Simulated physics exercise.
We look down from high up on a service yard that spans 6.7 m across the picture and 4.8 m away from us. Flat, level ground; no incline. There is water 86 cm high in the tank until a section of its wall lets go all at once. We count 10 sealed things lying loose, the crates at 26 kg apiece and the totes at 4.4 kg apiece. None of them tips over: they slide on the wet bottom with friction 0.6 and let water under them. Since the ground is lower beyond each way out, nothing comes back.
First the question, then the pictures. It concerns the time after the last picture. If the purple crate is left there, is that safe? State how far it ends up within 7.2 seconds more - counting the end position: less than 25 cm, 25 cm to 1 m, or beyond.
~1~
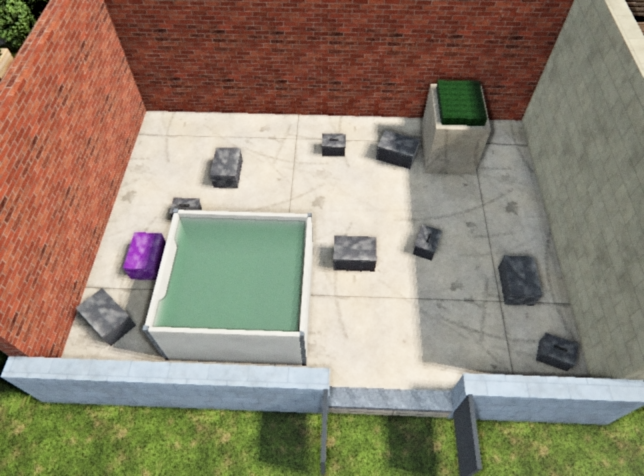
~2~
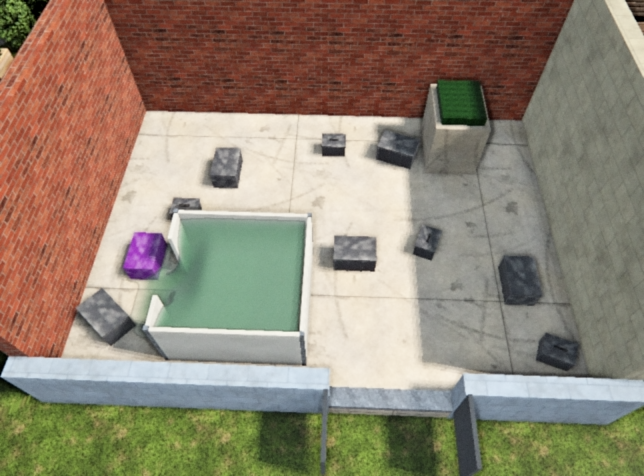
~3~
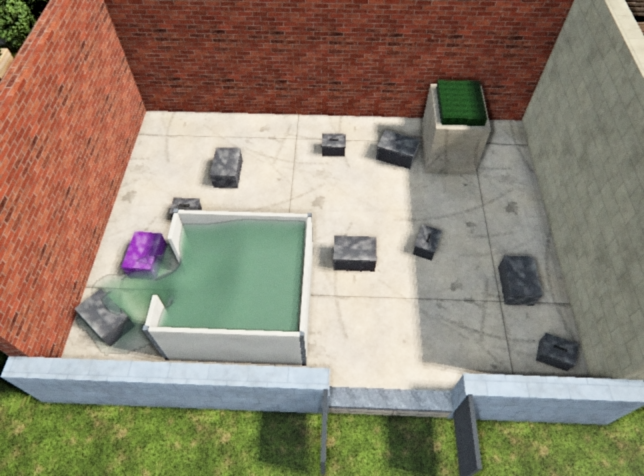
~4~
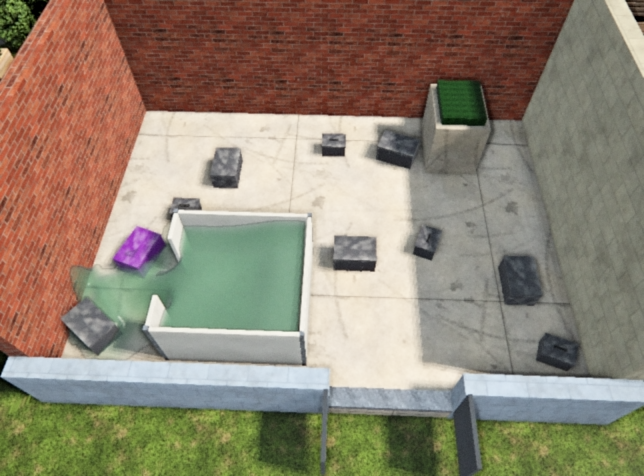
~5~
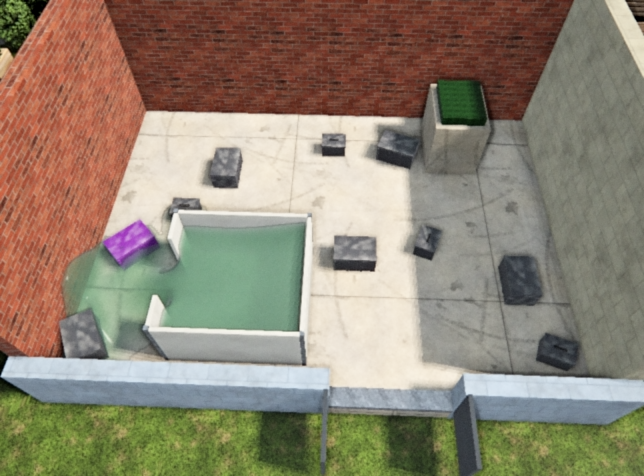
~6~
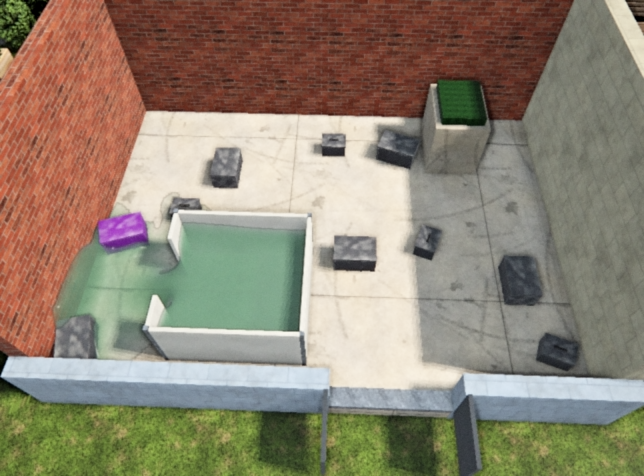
It is left a long distance off.
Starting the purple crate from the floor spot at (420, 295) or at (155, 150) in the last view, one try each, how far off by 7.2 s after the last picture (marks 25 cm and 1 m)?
Order of tries: It keeps its spot; it is flushed away.
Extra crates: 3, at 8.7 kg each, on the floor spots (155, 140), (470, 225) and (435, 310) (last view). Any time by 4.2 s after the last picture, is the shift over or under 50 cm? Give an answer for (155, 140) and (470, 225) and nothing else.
So it goes across the line, then behind the line.
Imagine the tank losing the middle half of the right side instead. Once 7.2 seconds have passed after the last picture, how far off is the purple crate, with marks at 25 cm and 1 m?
In that scenario the purple crate would have stayed in place.
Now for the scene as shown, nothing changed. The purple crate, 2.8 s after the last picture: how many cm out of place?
Displacement near 350 cm.
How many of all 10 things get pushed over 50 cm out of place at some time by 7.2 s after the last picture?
My count gives 7.
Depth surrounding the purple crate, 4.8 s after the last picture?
9 cm or so.
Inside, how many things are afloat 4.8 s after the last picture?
My tally comes to 2.
Then, 0.9 s after the last picture the purple crate is near (171, 134), 2.3 m from its start, aground; 0 of 10 are out; 1 afloat.
Then, 2.8 s after the last picture the purple crate is near (321, 130), 3.4 m from its start, aground; 0 of 10 are out; 1 afloat.
Then, 4.8 s after the last picture the purple crate is near (367, 150), 3.7 m from its start, aground; 0 of 10 are out; 2 afloat.
Then, 7.2 s after the last picture the purple crate is near (368, 191), 3.4 m from its start, aground; 0 of 10 are out; 4 afloat.
